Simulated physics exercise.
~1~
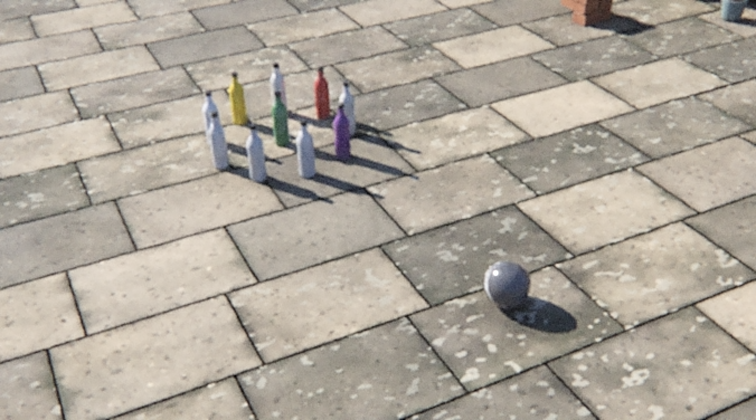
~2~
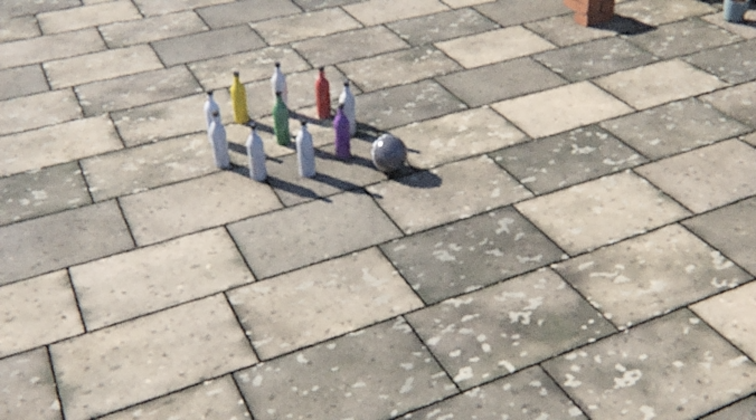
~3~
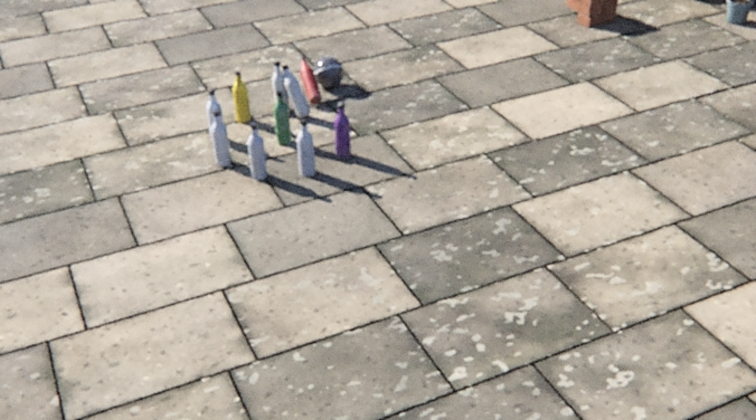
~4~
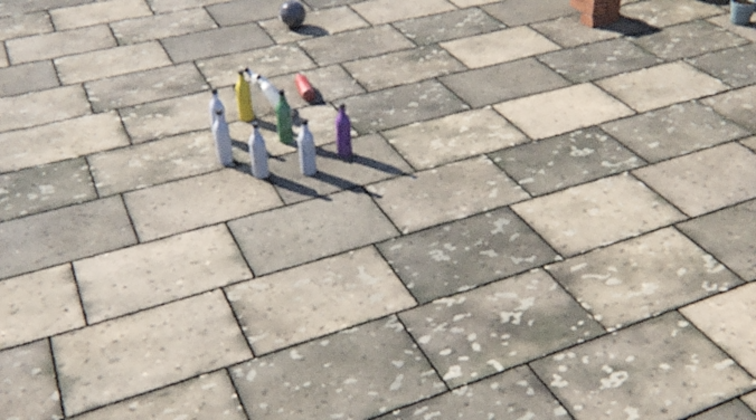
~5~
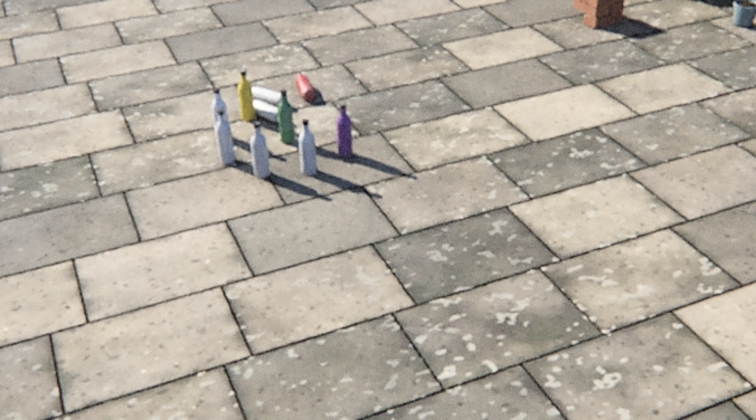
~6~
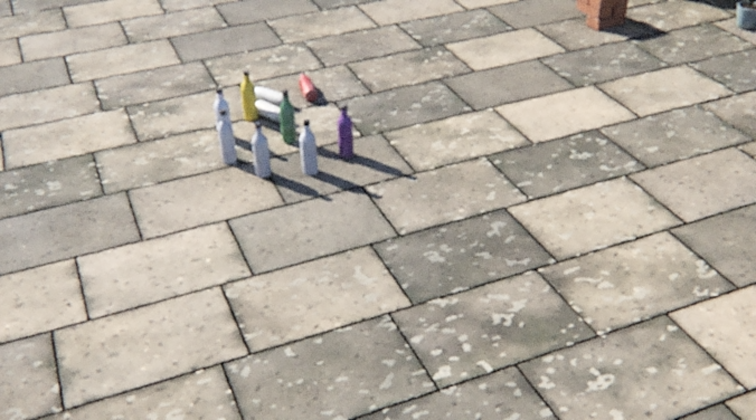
On a sunlit terrace of grey and beige stone slabs, seen from above at an angle, capped bottles stand in a ring around a green one. Most are white, with a yellow one at the back left, a red one at the back right and a purple one at the right. A grey stone ball rolls from the lower right up past the purple bottle and strikes the back right of the ring. The red bottle and two white ones topple, while the ball rolls away out of view. The yellow, green and purple bottles remain upright.
